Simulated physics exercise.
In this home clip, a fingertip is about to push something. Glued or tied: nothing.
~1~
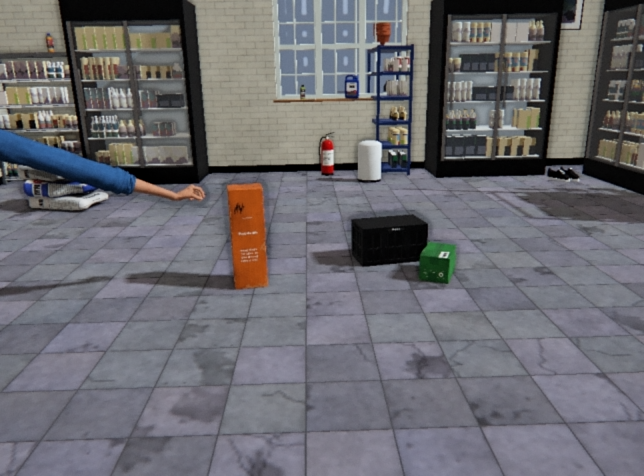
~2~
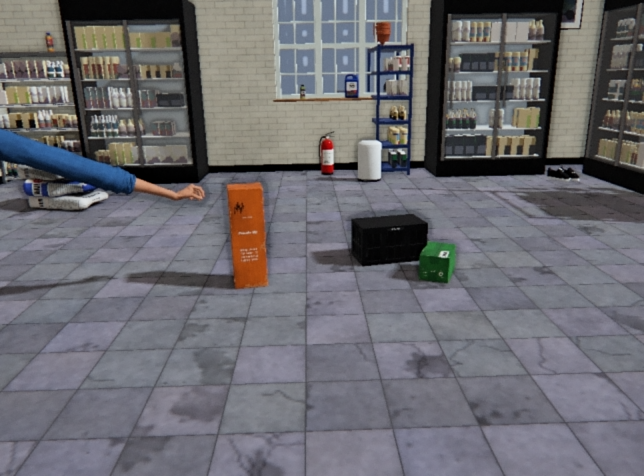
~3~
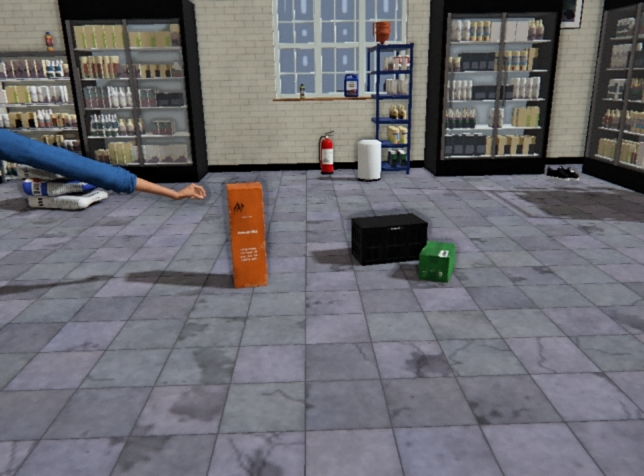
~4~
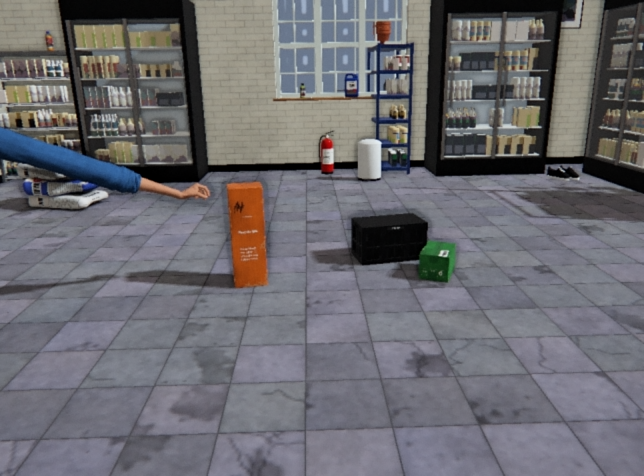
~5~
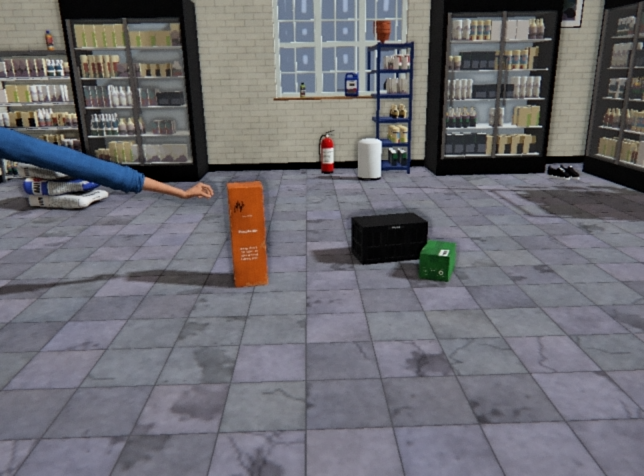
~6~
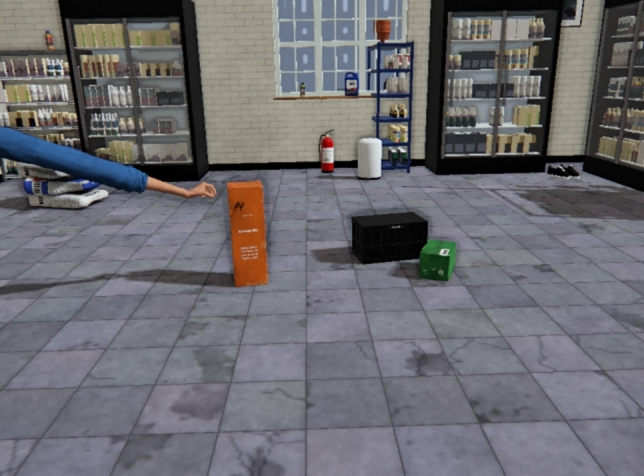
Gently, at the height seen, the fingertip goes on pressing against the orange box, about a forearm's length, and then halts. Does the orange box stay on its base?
No.
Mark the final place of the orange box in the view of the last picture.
Around (318, 260).
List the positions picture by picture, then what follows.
The first frame shows orange box (248, 236).
The second frame shows orange box (248, 236).
The third frame shows orange box (247, 235).
The fourth frame shows orange box (247, 235).
The fifth frame shows orange box (248, 235).
The sixth frame shows orange box (248, 234).
Then, 0.90 s past the last view, orange box rocked 22° from its first pose near (268, 230).
Then, 1.30 s past the last view, orange box rocked 59° from its first pose near (299, 240).
Finally, down or leaning hard on the floor, orange box. Final places as the last picture's camera would see them, orange box near (318, 260).
